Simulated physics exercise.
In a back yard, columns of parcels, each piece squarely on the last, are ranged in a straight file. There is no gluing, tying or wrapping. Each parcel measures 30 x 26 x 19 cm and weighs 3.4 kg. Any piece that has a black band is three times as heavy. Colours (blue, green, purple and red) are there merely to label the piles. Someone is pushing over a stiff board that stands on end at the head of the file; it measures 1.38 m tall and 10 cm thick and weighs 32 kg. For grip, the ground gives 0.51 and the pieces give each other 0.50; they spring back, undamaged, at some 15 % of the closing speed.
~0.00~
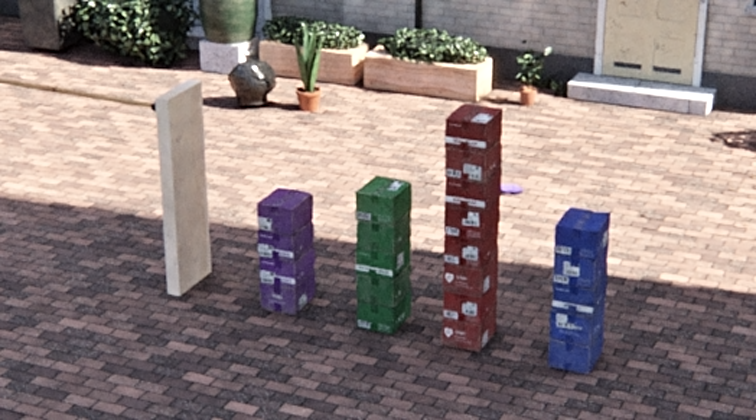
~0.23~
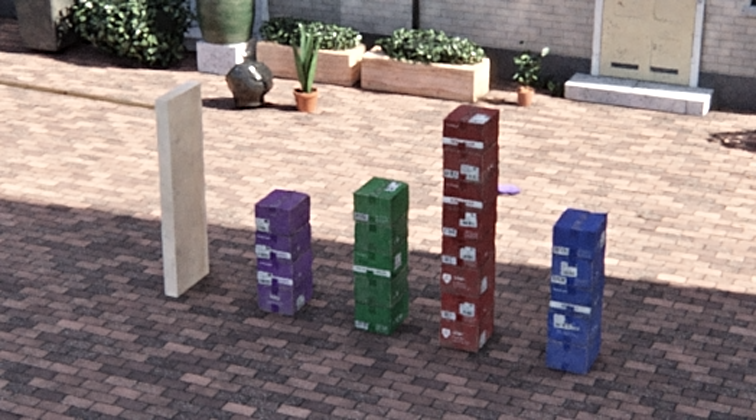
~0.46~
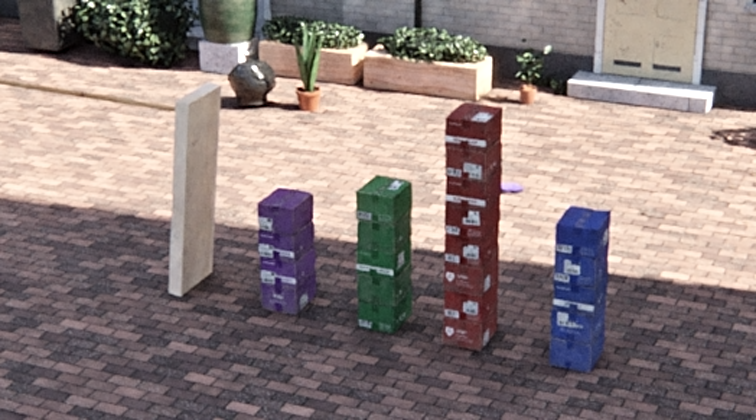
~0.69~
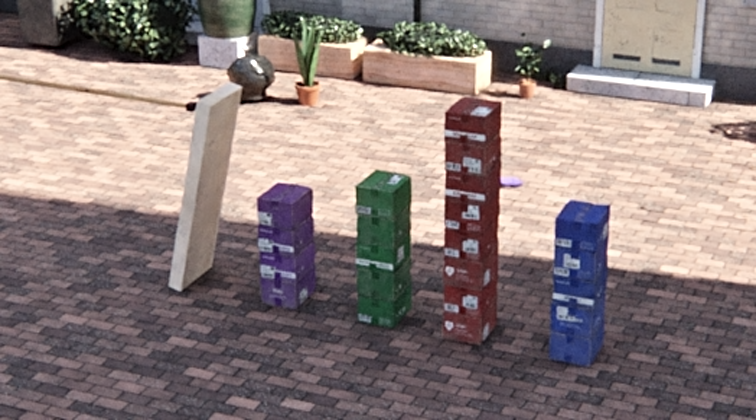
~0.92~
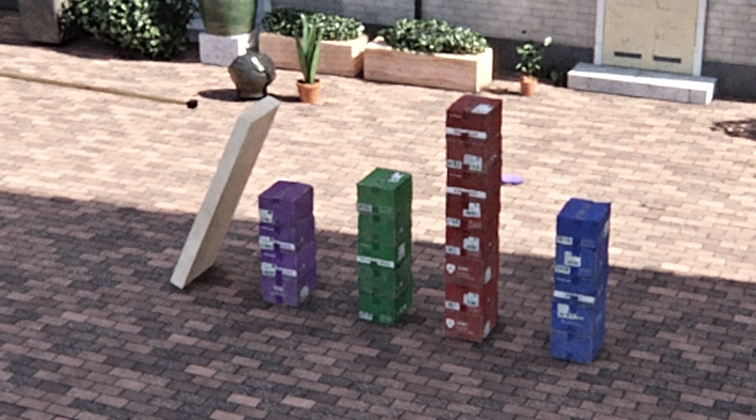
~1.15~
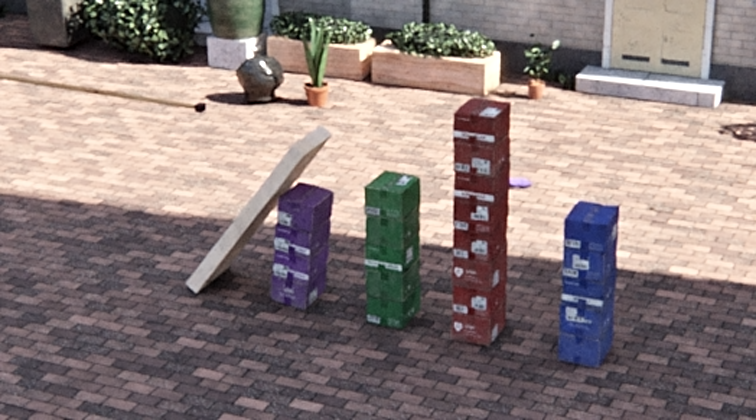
A pole pushed a tall pale board, which tilted to the right and leaned over until it met the purple stack, nudging it slightly, while the green, red and blue stacks stood upright.
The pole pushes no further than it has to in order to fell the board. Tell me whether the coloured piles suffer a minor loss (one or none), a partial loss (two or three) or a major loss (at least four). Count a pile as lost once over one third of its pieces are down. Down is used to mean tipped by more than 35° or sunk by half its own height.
A major loss.
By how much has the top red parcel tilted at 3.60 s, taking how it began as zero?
About 60°.
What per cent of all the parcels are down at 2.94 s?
65 per cent.
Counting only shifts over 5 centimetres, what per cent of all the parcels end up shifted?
I make it 100 per cent.
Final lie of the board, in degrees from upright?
I'd say it's close to 70° from upright.
After 1.68 s, board 64° from upright; 5 of the 22 parcels down; top green parcel leaning 36°, 9 cm lower; top purple parcel 16 cm lower.
After 2.94 s, board 68° from upright; 14 of the 22 parcels down; top red parcel leaning 51°, 27 cm lower; top purple parcel leaning 36°, 27 cm lower.
After 3.60 s, board 68° from upright; 21 of the 22 parcels down; top blue parcel leaning 73°, 42 cm lower; top red parcel leaning 62°, 1.24 m lower.
At rest (4.9 s), board 68° from upright; 21 of the 22 parcels down; top blue parcel upside down; top red parcel on its side. Wrecked, blue, green, purple and red.
